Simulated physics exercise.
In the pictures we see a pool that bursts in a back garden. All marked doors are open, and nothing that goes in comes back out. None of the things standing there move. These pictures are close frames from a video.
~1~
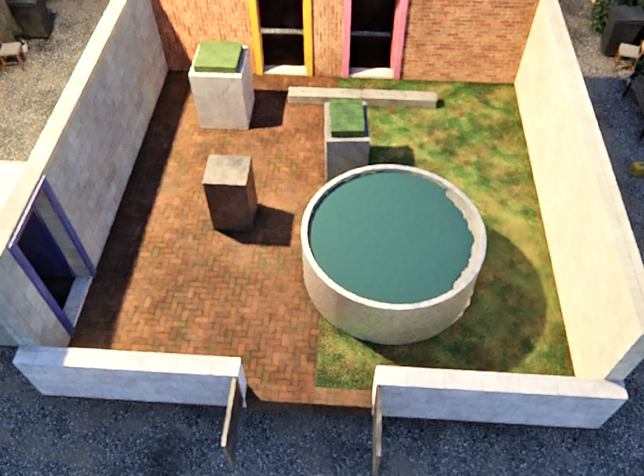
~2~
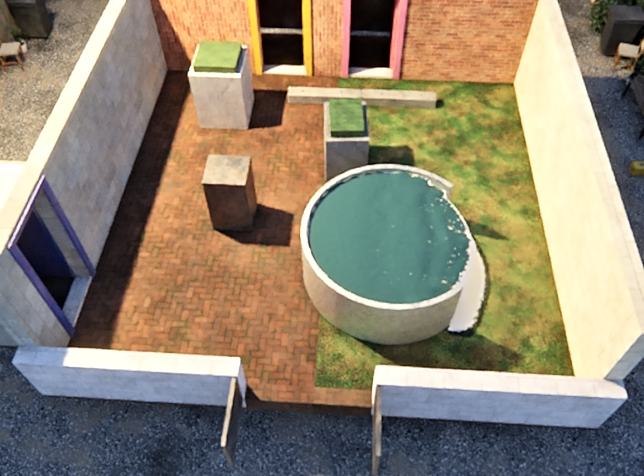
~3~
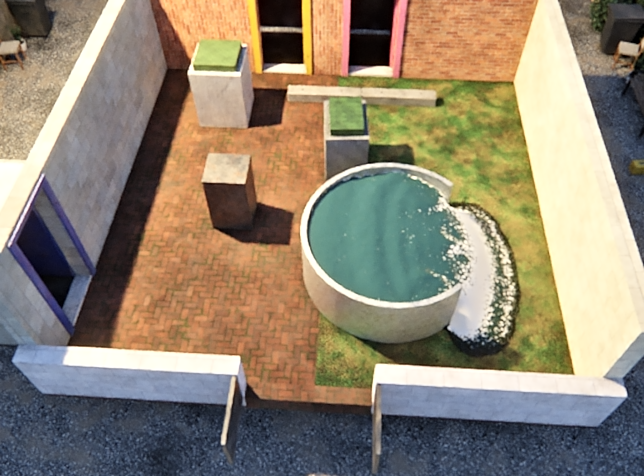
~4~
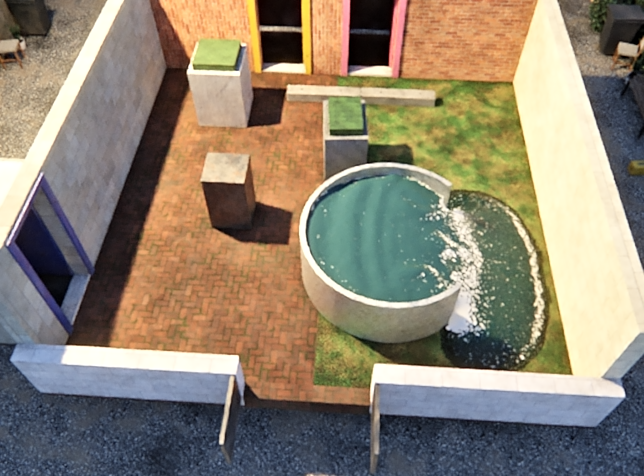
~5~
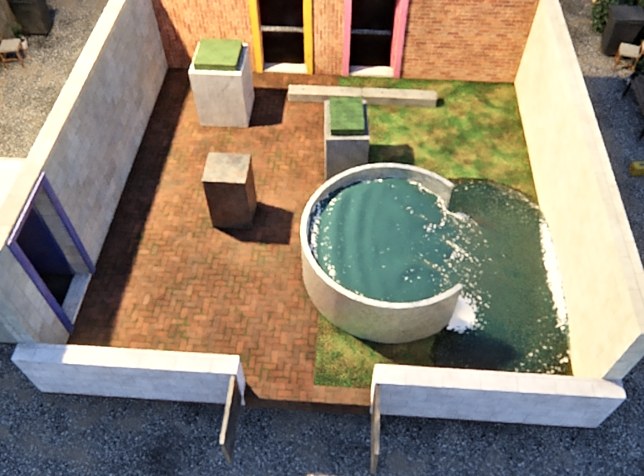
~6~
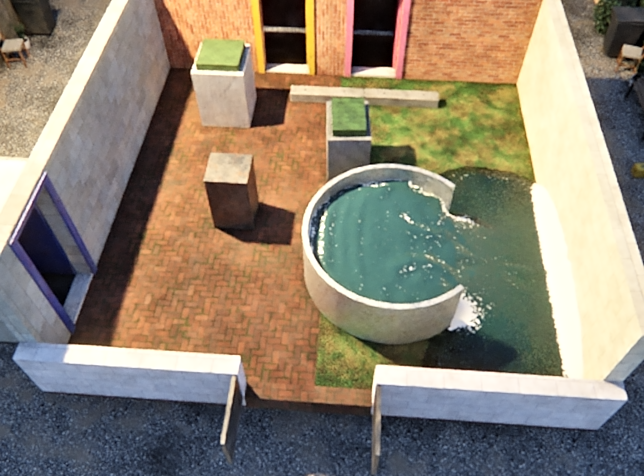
To begin with, a round pool of still, blue-green water stands whole on the grass in a walled back garden. Its right side bursts open and white, foaming water pours through the gap, fanning out across the grass until it reaches the right wall, while the brick paving on the left stays dry.
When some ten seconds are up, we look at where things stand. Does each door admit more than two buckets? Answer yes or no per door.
Answers: The yellow door: Yes; the blue door: Yes; the pink door: Yes.
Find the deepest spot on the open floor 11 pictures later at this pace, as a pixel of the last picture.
Approximate pixel: (577, 390).
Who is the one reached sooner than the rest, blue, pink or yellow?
That's the pink-painted one.
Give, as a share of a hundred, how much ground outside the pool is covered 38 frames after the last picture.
I reckon around 85 %.
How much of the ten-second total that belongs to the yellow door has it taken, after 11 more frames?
Some 0 per cent.
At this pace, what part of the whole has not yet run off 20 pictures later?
Around 98 percent.
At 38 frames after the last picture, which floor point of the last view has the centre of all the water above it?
Roughly (396, 205).
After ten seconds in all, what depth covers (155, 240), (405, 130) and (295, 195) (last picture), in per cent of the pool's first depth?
In turn 6, 12 and 10 in a hundred.
A moment on, water covers 20 % of the floor; the yellow door not reached, the blue door not reached, the pink door not reached.
Next, water covers 30 % of the floor; the yellow door not reached, the blue door not reached, the pink door not reached.
Then, water covers 55 % of the floor; the yellow door not reached, the blue door not reached, the pink door wet at the sill, nothing in.
Later, water covers 85 % of the floor; the yellow door under two buckets in, the blue door over two buckets in, the pink door over two buckets in.
In the end, water covers 100 % of the floor; the yellow door over two buckets in, the blue door over two buckets in, the pink door over two buckets in.
